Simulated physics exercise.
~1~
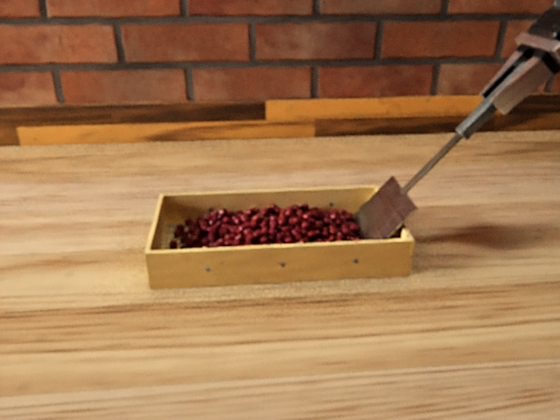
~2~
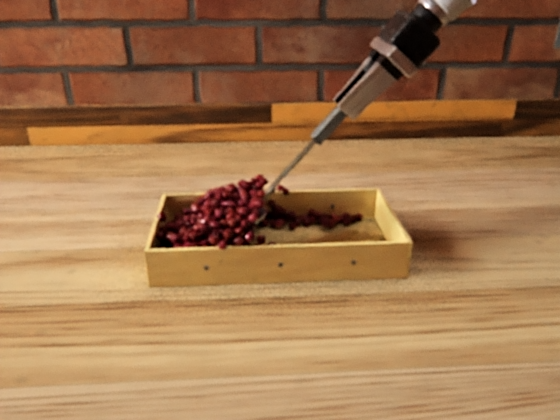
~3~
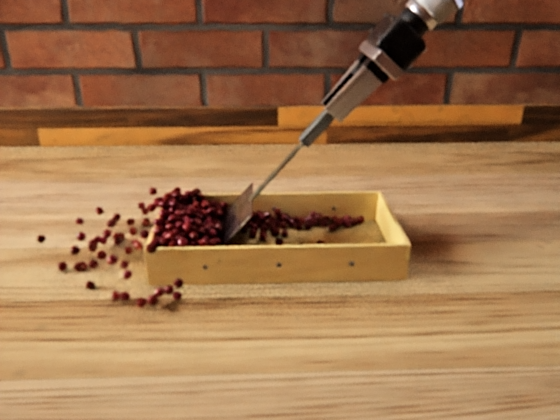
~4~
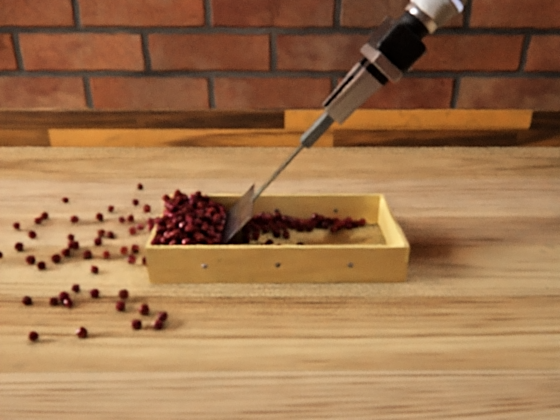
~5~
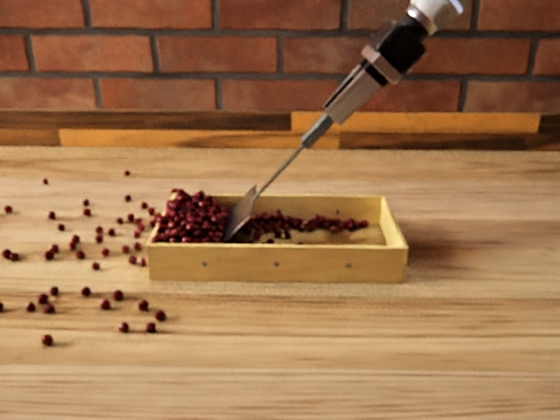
On a wooden tabletop by a brick wall, a machine's turner pushes dark red beads left, spilling some over the tray's end.
